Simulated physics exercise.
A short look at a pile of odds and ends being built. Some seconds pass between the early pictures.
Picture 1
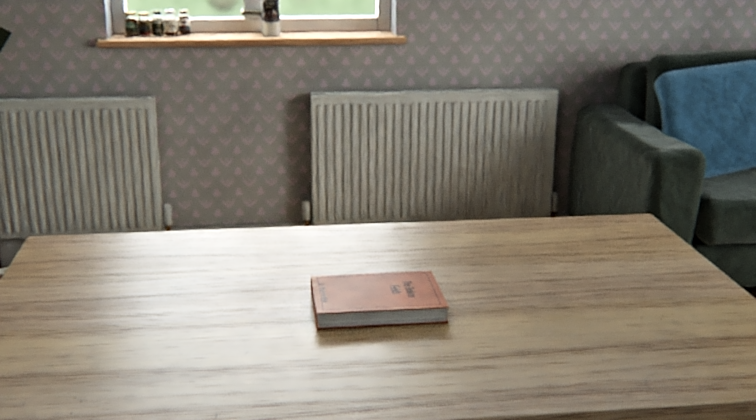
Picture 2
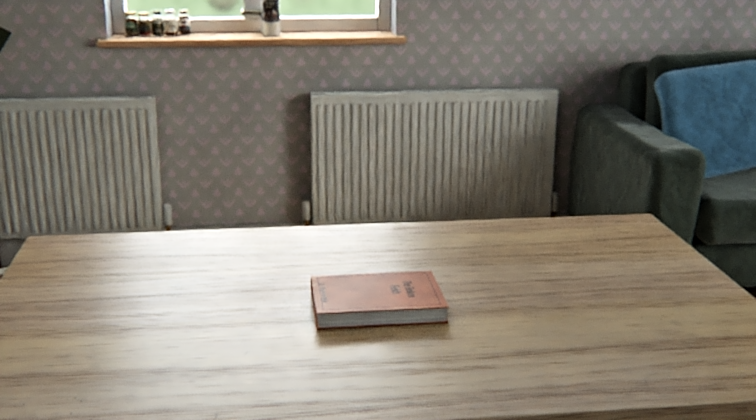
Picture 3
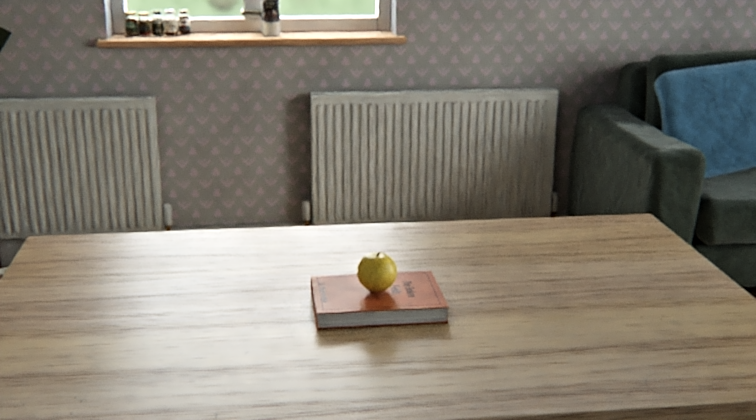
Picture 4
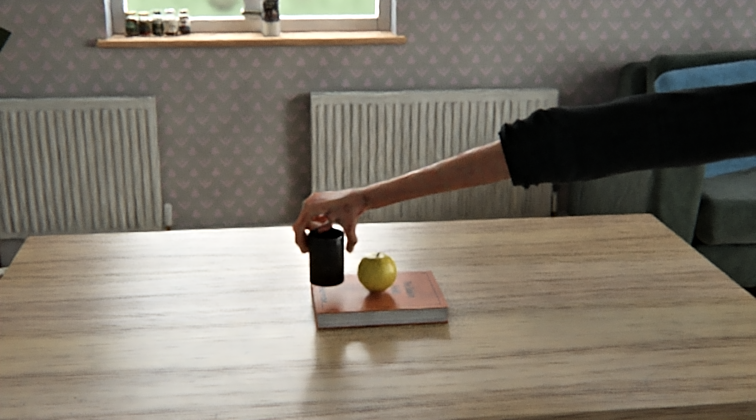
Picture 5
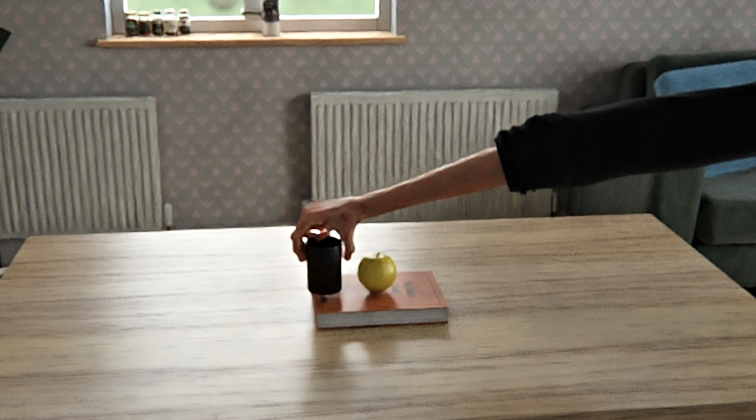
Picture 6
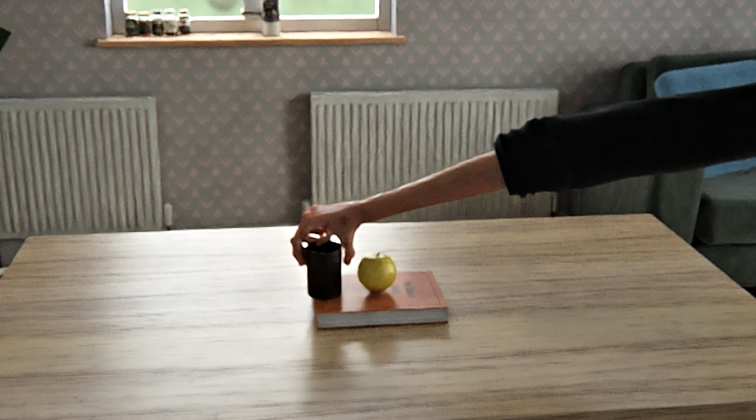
At first, a reddish-orange book lies alone on a wooden table, and then a yellow apple appears on top of it. An arm in a dark sleeve reaches in from the right, holding a black cup just left of the apple, and lowers it slightly onto the book's left side.
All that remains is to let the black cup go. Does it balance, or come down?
Here the pile holds.
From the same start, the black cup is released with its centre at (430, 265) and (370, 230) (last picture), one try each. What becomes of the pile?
First try: It stays up; second try: It loses its balance.
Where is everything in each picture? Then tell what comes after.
In the first frame, the last thing is not in view yet.
In the second frame, the last thing is not in view yet.
In the third frame, the last thing is not in view yet; yellow apple (377, 272).
In the fourth frame, on its way; black cup (326, 257); yellow apple (377, 272).
In the fifth frame, on its way; black cup (324, 265); yellow apple (377, 272).
In the sixth frame, in place under the hand; black cup (324, 270); yellow apple (377, 272).
Then, 0.20 s later than the last frame, all is still.
Then, 0.40 s later than the last frame, black cup resting near (324, 270).
When it is over, all 3 as before. End places, in pixels of the last picture, black cup near (324, 270). The pile keeps its balance.
